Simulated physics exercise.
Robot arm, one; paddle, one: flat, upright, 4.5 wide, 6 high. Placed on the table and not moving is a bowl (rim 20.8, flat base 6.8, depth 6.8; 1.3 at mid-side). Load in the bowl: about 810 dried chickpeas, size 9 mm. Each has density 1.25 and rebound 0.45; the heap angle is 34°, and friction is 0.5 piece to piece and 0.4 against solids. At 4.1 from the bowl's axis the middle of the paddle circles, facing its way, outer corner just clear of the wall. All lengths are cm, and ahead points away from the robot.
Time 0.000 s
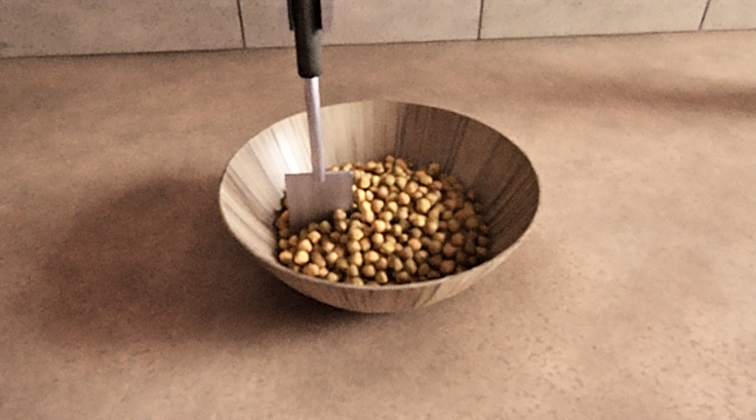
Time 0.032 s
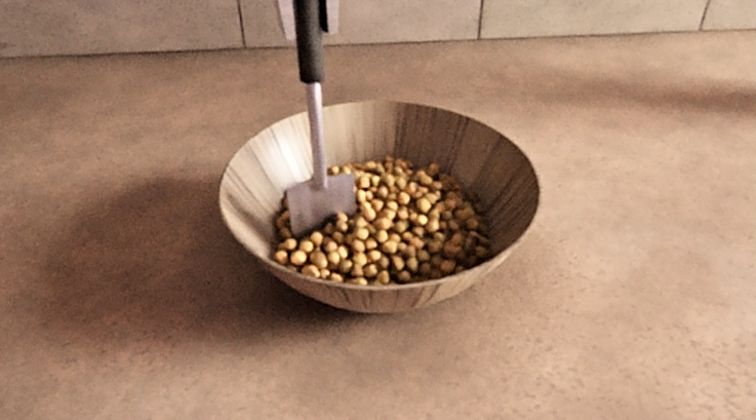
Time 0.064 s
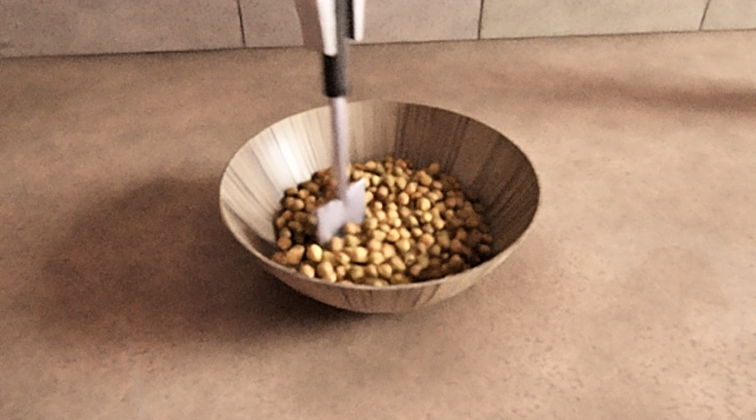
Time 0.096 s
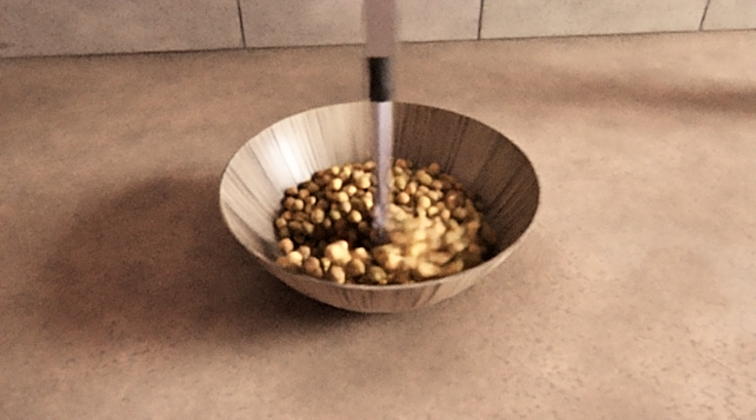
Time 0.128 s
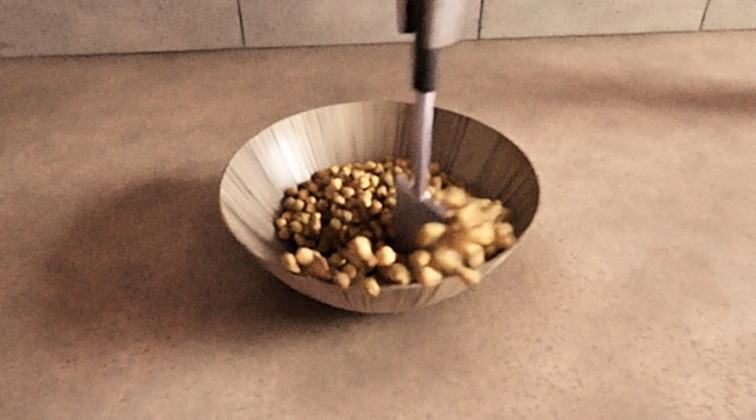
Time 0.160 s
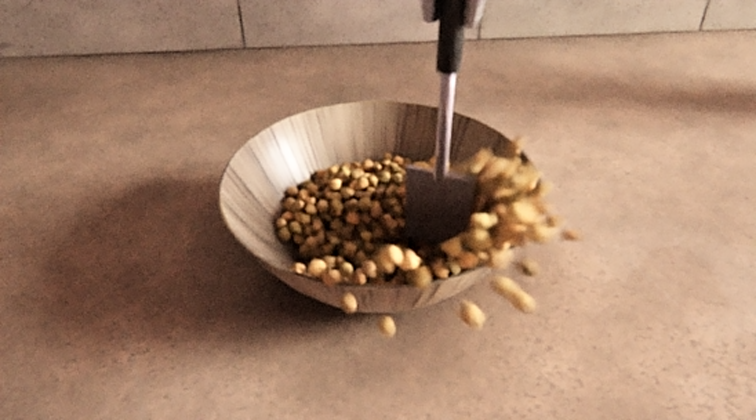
A brown, speckled countertop with a strip of pale grey tiles behind it is seen from above at an angle by a still camera. On it sits a wide, streaky grey-brown bowl of tan chickpeas, with a flat grey paddle on a dark-handled tool dipping into their left side. The robot arm's tool sweeps rightward through them, turning as it goes, piling chickpeas against the right side and flinging some over the front and right rim.
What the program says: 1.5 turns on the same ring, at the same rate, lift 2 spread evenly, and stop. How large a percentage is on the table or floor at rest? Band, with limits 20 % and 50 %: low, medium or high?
Medium.
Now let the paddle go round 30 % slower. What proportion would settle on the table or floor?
I'd say close to 10 %.
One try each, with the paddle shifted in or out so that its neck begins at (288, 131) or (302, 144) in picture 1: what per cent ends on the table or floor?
First try about 5 per cent, second try about 20 per cent.
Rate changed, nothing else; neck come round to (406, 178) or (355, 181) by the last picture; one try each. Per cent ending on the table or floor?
Some 5 and 0 per cent.
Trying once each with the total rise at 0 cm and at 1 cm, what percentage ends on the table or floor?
35 and 30 %.
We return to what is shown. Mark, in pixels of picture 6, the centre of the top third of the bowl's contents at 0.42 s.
Somewhere around (343, 216), I think.
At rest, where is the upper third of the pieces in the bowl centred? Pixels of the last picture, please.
It is centred near (376, 211).
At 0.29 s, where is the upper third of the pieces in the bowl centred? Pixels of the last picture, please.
Near (344, 143).
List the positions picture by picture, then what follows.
Paddle neck at (317, 153), 0° round; upper third of the load around (384, 210), from x 280 to 485, top at y 160; 806 in the bowl, in the first frame.
Paddle neck at (319, 160), 14° round; upper third of the load around (382, 216), from x 280 to 485, top at y 160, in the second frame.
Paddle neck at (340, 176), 49° round; upper third of the load around (382, 229), from x 280 to 485, top at y 160, in the third frame.
Paddle neck at (380, 182), 85° round; upper third of the load around (404, 237), from x 280 to 490, top at y 160, in the fourth frame.
Paddle neck at (420, 172), 120° round; upper third of the load around (440, 228), from x 280 to 505, top at y 160; 799 in the bowl, 7 in flight or on the tool, in the fifth frame.
Paddle neck at (442, 152), 156° round; upper third of the load around (473, 204), from x 280 to 570, top at y 145; 781 in the bowl, 25 in flight or on the tool, in the sixth frame.
By 0.29 s, 301° round, highest piece 13 above the table; 671 in the bowl, 28 on the table or floor, 107 in flight or on the tool.
By 0.42 s, 85° round, highest piece 10 above the table; 607 in the bowl, 152 on the table or floor, 47 in flight or on the tool.
By 0.68 s, 180° round, highest piece 5 above the table; 598 in the bowl, 208 on the table or floor.
By 1.38 s, 180° round, highest piece 5 above the table; 598 in the bowl, 208 on the table or floor.
Final count, 598 in the bowl, 208 on the table or floor. That is 26 % on the table or floor.
